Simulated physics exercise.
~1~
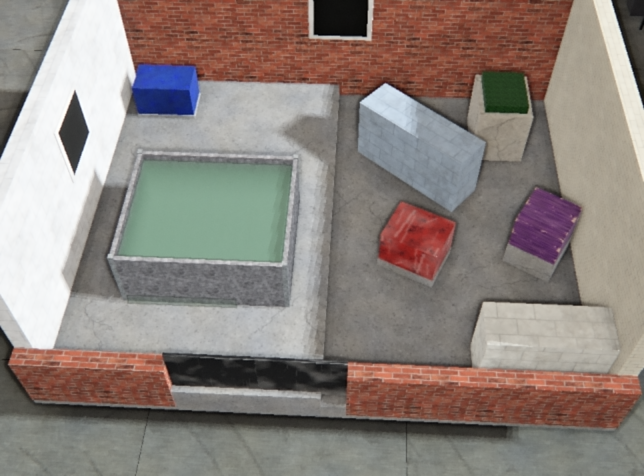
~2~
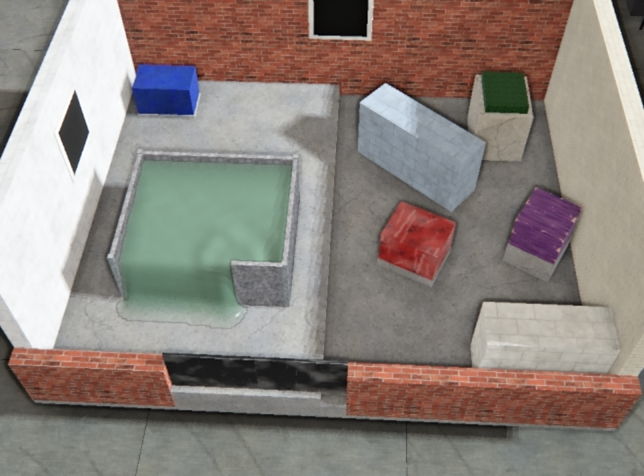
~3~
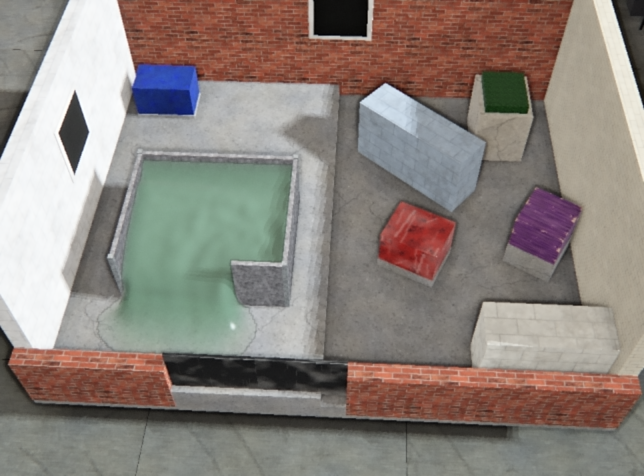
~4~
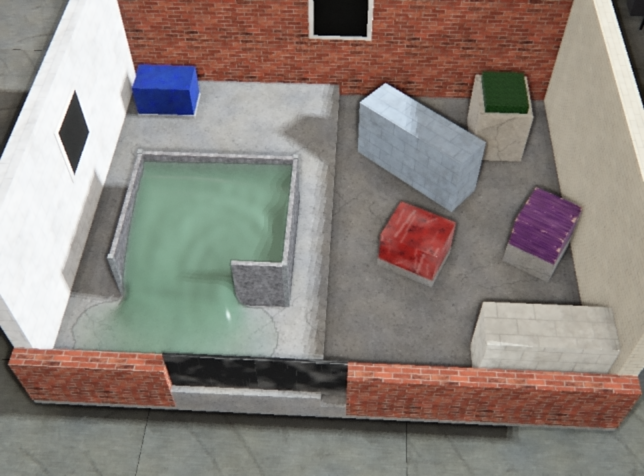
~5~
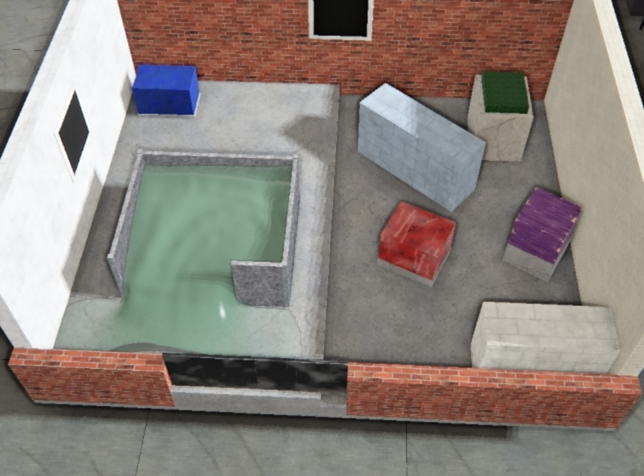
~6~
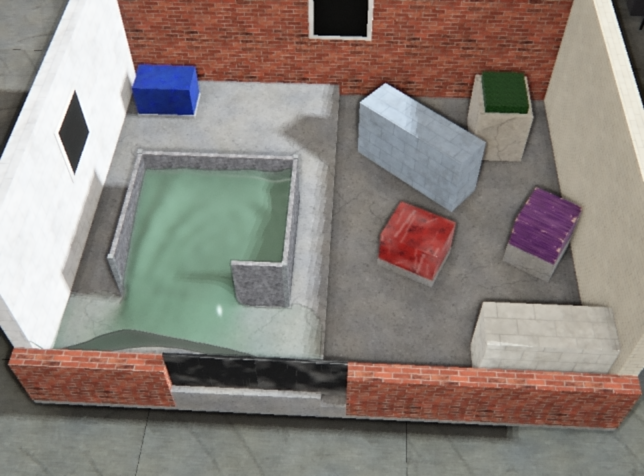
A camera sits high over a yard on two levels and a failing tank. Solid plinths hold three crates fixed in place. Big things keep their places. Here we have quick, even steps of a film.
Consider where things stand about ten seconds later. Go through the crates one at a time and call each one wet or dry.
The red crate is wet. The purple crate is dry. The blue crate is wet.
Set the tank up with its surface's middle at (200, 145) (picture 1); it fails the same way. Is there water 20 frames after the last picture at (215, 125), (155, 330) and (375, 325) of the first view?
The first spot is not reached, the second inundated, and the third inundated.
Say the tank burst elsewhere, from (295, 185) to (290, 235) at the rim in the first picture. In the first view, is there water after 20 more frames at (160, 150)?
Untouched.
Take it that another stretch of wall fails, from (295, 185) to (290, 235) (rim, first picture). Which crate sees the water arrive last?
Last in line is the blue-painted one.
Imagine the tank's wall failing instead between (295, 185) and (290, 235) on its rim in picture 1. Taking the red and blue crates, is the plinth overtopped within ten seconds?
Result - red crate gets flooded, blue crate stays clear.
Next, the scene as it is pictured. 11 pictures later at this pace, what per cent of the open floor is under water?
I'd put it at roughly 45 per cent.
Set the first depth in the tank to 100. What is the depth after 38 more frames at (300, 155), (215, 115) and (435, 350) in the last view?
My figures are about 2, 6 and 20 percent.
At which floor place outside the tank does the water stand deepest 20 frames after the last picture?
It should be close to (135, 88).
A moment on, water covers 25 % of the floor; the red crate not reached, the purple crate not reached, the blue crate not reached.
Next, water covers 45 % of the floor; the red crate water round its plinth, the purple crate water round its plinth, the blue crate water round its plinth.
Then, water covers 70 % of the floor; the red crate water round its plinth, the purple crate water round its plinth, the blue crate water round its plinth.
Later, water covers 95 % of the floor; the red crate water round its plinth, the purple crate water round its plinth, the blue crate water round its plinth.
In the end, water covers 95 % of the floor; the red crate was topped, the purple crate stayed above the water, the blue crate was topped.
